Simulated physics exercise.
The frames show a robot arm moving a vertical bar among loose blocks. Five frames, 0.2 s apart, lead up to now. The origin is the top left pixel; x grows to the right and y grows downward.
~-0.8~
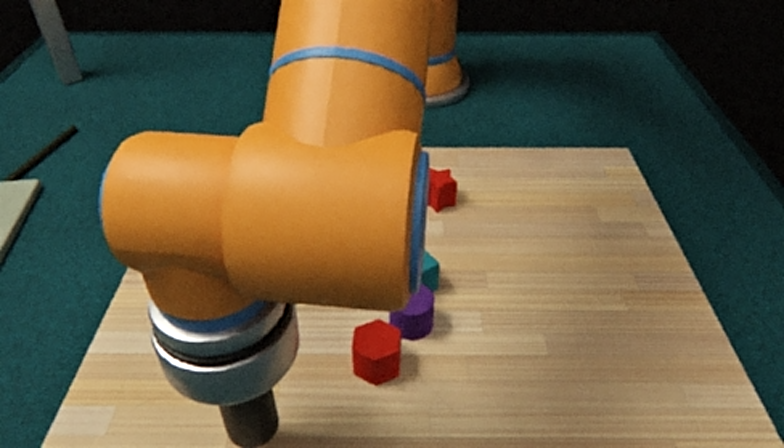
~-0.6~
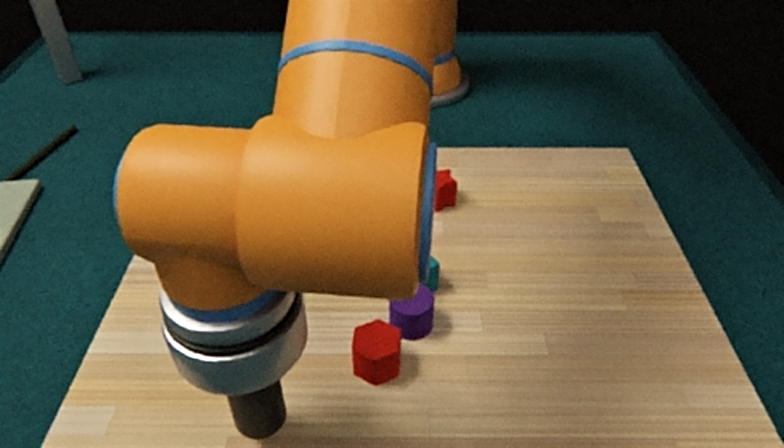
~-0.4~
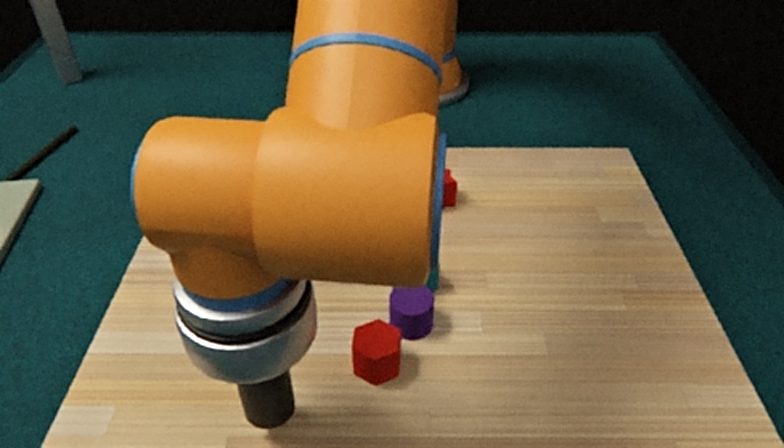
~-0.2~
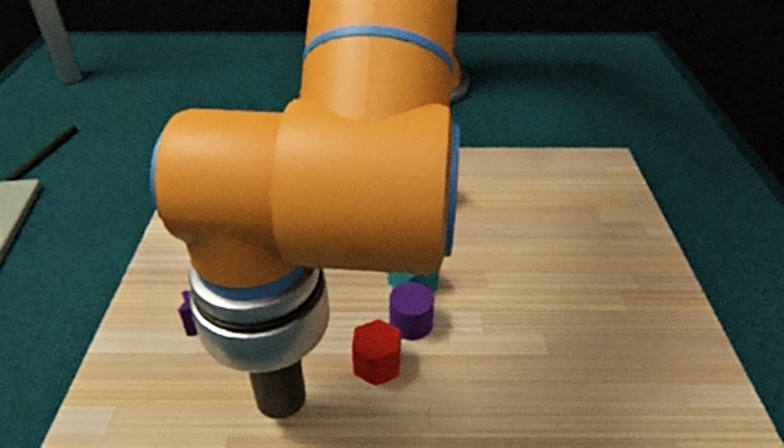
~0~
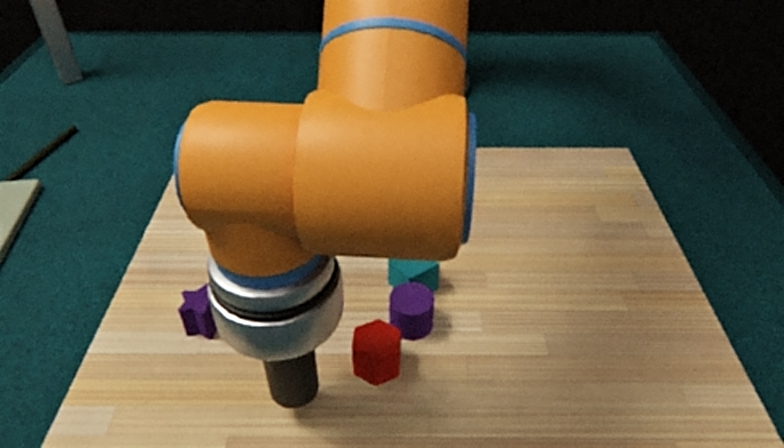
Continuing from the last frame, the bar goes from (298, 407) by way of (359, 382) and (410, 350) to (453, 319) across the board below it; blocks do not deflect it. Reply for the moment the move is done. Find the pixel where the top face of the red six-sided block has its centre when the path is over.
I think it will end close to (501, 294).
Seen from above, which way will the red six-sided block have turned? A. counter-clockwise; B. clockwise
It's B.
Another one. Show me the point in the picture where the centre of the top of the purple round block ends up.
Put as a pixel place, it's (461, 263).
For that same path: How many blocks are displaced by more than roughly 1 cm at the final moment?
Moved: Exactly two.
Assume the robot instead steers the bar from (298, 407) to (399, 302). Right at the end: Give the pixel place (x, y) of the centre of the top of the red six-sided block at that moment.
It will likely be found at (403, 330).
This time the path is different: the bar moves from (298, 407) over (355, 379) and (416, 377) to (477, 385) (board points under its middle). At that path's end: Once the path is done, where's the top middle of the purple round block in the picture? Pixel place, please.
The purple round block ends near (428, 286).
On the path given first. One third of the way, bar at (359, 363); red six-sided block at (395, 330).
Two thirds of the way, bar at (411, 331); red six-sided block at (453, 312), turned 40° clockwise; purple round block at (446, 277); turquoise four-sided block at (414, 257).
At the end, bar at (455, 301); red six-sided block at (501, 294), turned 75° clockwise; purple round block at (461, 263); turquoise four-sided block at (414, 256).
